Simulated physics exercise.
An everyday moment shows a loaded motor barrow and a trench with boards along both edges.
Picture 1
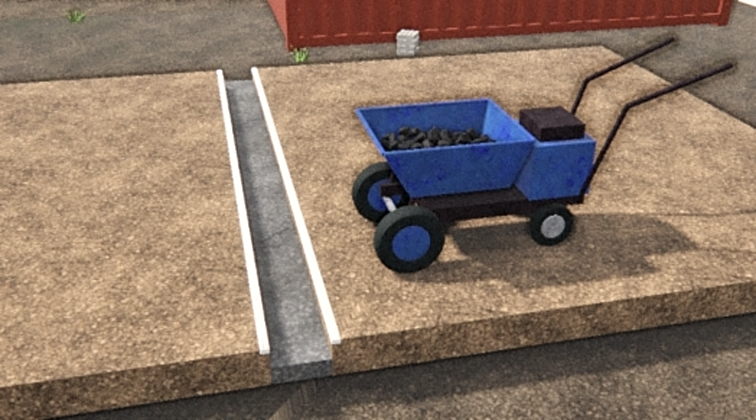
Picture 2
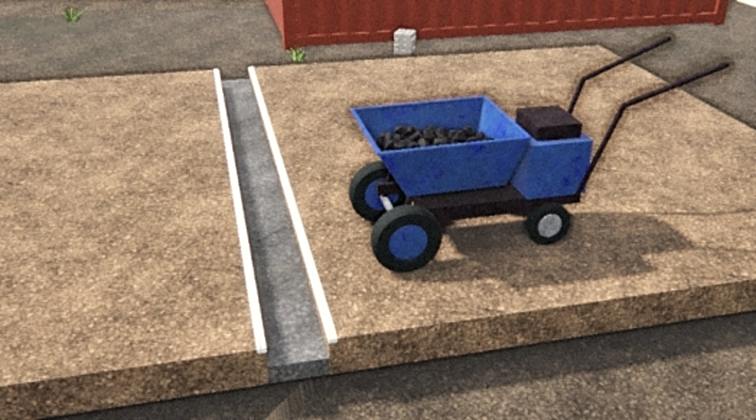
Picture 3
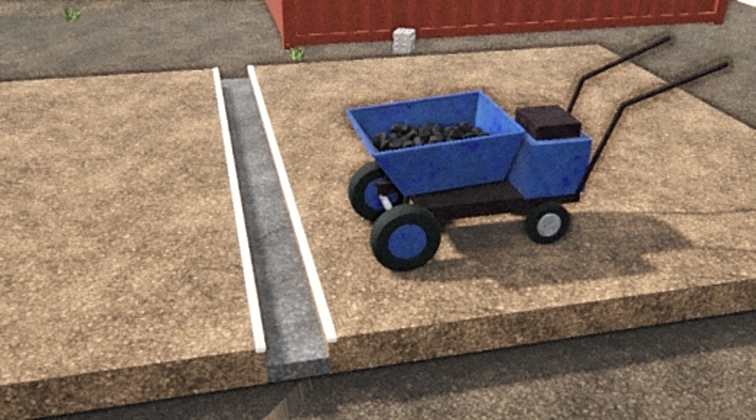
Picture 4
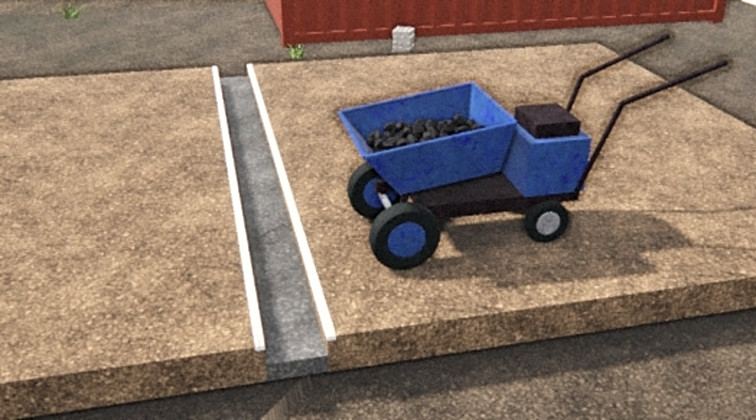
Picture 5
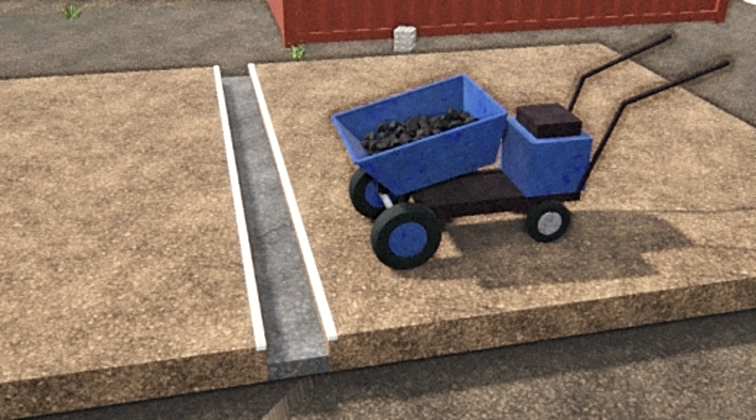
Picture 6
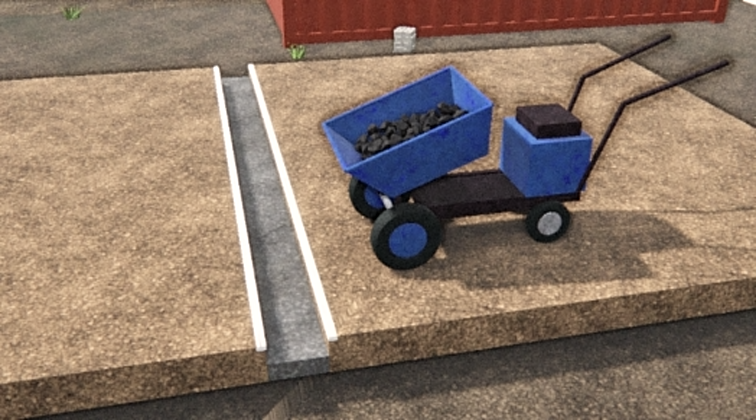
We see a blue motor barrow loaded with dark lumps standing to the right of a narrow trench edged with white boards, as its skip gradually tilts forward to the left, the rear rising while the wheels stay put.
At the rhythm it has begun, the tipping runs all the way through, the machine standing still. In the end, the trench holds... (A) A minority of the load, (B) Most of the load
Most of the load.
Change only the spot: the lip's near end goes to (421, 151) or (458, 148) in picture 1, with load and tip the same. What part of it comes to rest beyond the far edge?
In turn 0 and 0 in a hundred.
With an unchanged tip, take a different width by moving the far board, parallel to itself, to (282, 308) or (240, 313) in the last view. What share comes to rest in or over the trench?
I'd put it near 60 in a hundred, then near 100 in a hundred.
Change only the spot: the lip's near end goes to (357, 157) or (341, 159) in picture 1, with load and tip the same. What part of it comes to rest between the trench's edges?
In turn 60 and 20 in a hundred.
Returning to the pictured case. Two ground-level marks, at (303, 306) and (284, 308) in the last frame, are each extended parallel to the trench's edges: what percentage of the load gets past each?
In order, some 70 % then some 40 %.
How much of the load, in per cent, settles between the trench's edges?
My estimate is some 95 %.
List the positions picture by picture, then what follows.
The first picture shows lip of the skip (384, 155), level; top of the load (443, 146), lumps of coal; first edge of the trench (326, 305); far edge (259, 314), the trench over half as wide as the skip, and shallow for its width.
The second picture shows lip of the skip (379, 154), tipped barely; top of the load (439, 145).
The third picture shows lip of the skip (373, 156), tipped barely; top of the load (441, 142).
The fourth picture shows lip of the skip (365, 158), tipped a little; top of the load (447, 131).
The fifth picture shows lip of the skip (357, 163), tipped a little; top of the load (454, 137).
The sixth picture shows lip of the skip (346, 171), tipped clearly; top of the load (456, 124); first edge of the trench (323, 302); far edge (256, 311).
Just after the last frame, skip tipped steeply; every one in the skip.
A moment on, skip tipped right over; almost all in the skip; about a tenth in or heaped over the trench.
Further on, skip tipped right over; about a tenth in the skip; the larger part in or heaped over the trench; just a few beyond it.
When it is over, skip tipped right over; just a few in the skip; almost all in or heaped over the trench; about a tenth beyond it.
